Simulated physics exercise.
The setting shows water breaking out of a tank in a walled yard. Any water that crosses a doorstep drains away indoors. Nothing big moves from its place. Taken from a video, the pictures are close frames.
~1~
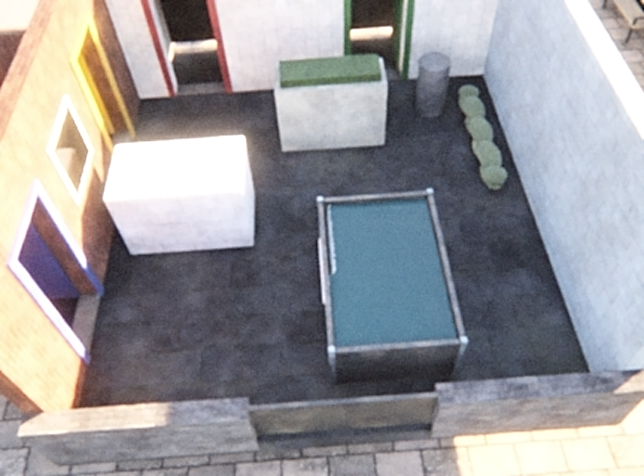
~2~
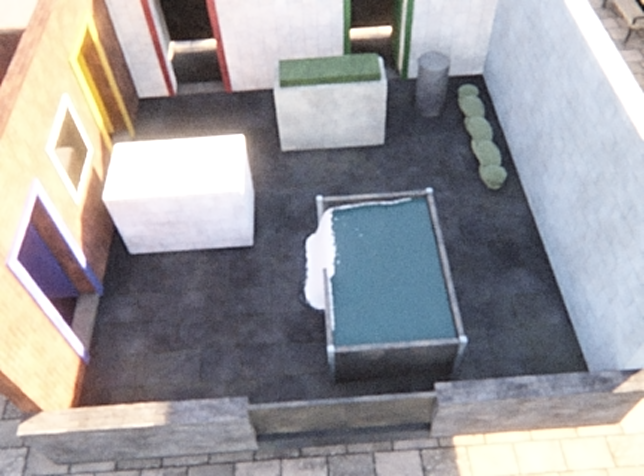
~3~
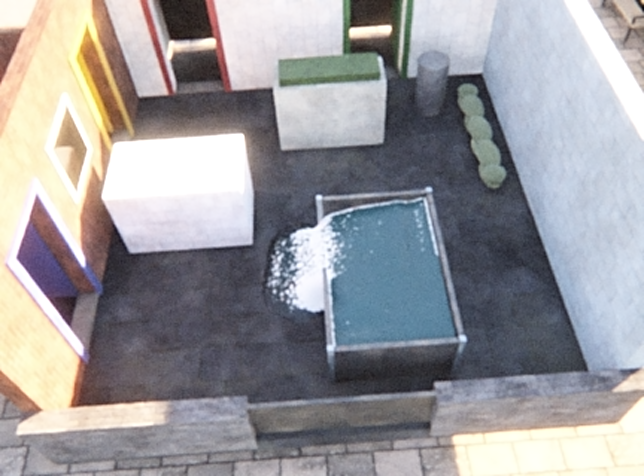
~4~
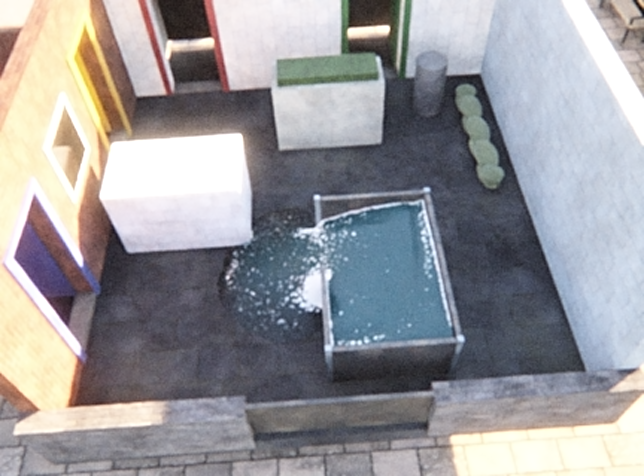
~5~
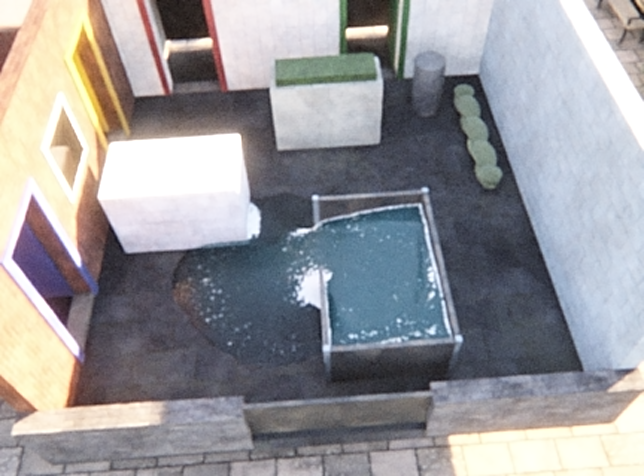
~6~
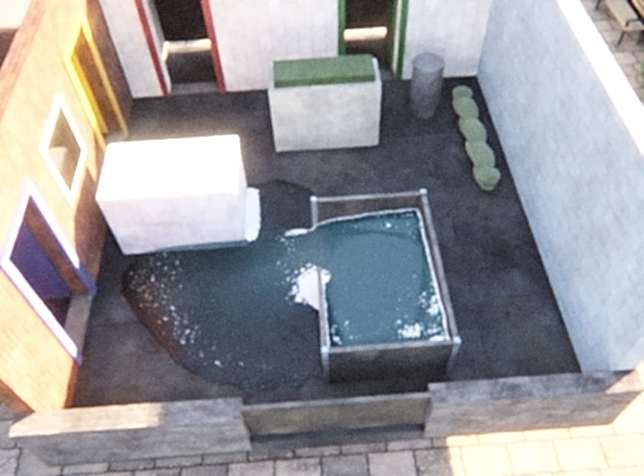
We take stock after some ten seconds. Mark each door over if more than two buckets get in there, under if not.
Blue door - over; red door - over; green door - under; yellow door - under.
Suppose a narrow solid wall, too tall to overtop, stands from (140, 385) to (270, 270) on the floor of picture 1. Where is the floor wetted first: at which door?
That is the blue door.
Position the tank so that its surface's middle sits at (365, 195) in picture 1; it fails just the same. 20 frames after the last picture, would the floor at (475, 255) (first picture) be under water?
Untouched.
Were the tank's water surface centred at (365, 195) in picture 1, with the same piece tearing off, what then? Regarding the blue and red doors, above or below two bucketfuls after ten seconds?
Blue door falls short, red door tops the mark.
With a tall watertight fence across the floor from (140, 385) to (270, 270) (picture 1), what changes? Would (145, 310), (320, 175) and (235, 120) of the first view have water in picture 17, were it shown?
Results in sequence: Swamped / swamped / swamped.
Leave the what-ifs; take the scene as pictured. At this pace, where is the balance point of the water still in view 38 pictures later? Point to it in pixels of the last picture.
Roughly (275, 255).
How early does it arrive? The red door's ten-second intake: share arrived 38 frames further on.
Estimate: Some 75 per cent.
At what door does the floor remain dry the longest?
The one in green.
A moment on, water covers 30 % of the floor; the blue door under two buckets in, the red door not reached, the green door not reached, the yellow door not reached.
Next, water covers 40 % of the floor; the blue door far over two buckets in, the red door not reached, the green door not reached, the yellow door wet at the sill, nothing in.
Then, water covers 55 % of the floor; the blue door far over two buckets in, the red door under two buckets in, the green door wet at the sill, nothing in, the yellow door wet at the sill, nothing in.
Later, water covers 80 % of the floor; the blue door far over two buckets in, the red door over two buckets in, the green door wet at the sill, nothing in, the yellow door wet at the sill, nothing in.
In the end, water covers 95 % of the floor; the blue door far over two buckets in, the red door far over two buckets in, the green door wet at the sill, nothing in, the yellow door wet at the sill, nothing in.
